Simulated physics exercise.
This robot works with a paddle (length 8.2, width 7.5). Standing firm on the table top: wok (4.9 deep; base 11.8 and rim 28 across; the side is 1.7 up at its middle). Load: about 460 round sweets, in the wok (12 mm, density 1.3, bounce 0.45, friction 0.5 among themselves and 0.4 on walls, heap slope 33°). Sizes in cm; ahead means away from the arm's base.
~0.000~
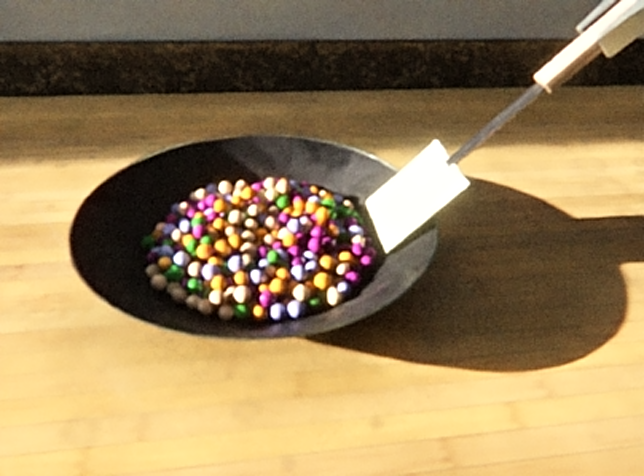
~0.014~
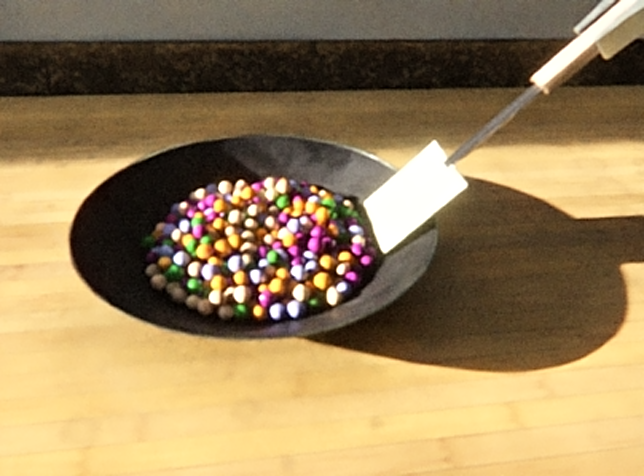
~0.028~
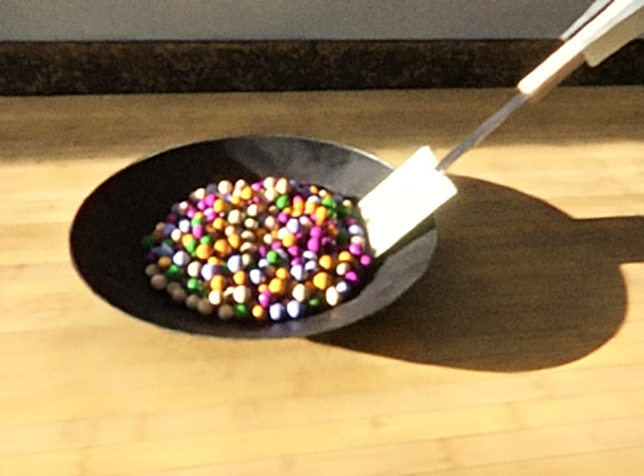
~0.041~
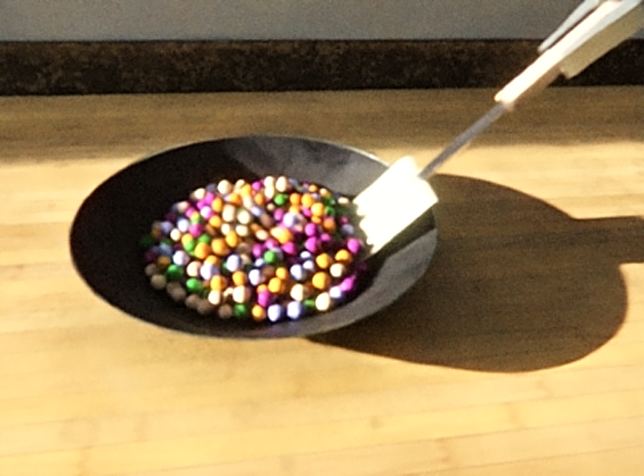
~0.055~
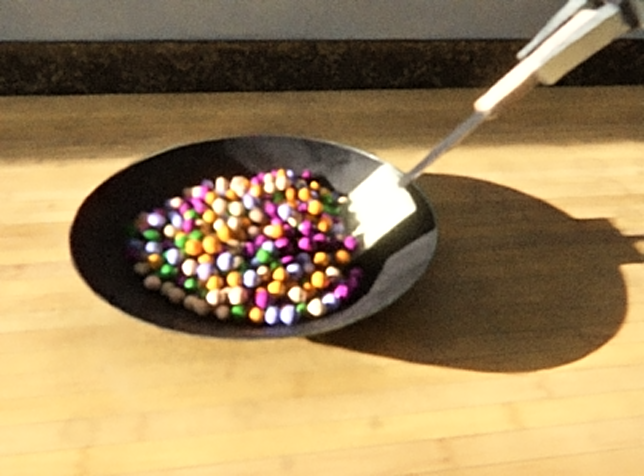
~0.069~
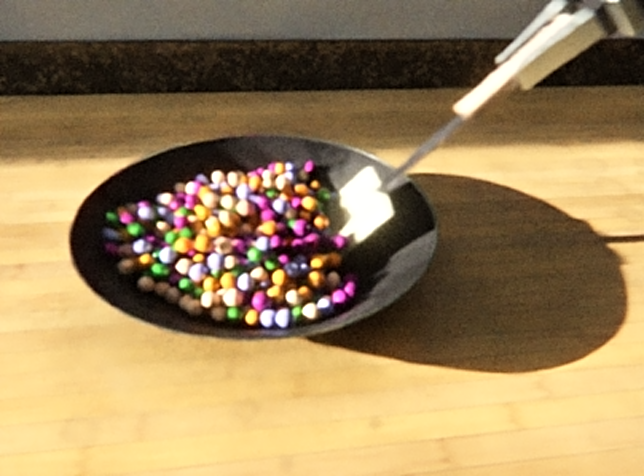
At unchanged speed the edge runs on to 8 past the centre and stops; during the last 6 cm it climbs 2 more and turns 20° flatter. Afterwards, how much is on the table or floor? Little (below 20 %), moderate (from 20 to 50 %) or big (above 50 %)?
A moderate share, from 20 to 50 %, ends on the table or floor.
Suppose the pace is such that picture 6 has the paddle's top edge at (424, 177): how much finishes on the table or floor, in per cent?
About 0 per cent.
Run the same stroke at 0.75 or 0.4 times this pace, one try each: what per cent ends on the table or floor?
About 15 and 5 per cent.
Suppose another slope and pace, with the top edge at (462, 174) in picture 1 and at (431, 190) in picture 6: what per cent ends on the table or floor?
Some 0 per cent.
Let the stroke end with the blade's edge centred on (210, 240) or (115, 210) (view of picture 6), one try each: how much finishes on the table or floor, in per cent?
About 5 and 40 per cent.
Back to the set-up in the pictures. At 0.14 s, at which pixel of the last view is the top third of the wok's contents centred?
Near (177, 220).
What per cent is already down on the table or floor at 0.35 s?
Some 20 per cent.
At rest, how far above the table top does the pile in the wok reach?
Roughly 5.0 cm.
After 0.10 s, sloping 46°, highest piece 8 above the table; 454 in the wok, 1 on the blade or in flight.
After 0.14 s, sloping 40°, highest piece 9 above the table; 449 in the wok, 6 on the blade or in flight.
After 0.35 s, sloping 26°, highest piece 10 above the table; 320 in the wok, 99 on the table or floor, 36 on the blade or in flight.
After 1.40 s, sloping 26°, highest piece 5 above the table; 319 in the wok, 136 on the table or floor.
In the end, 319 in the wok, 136 on the table or floor. That is 30 % on the table or floor.
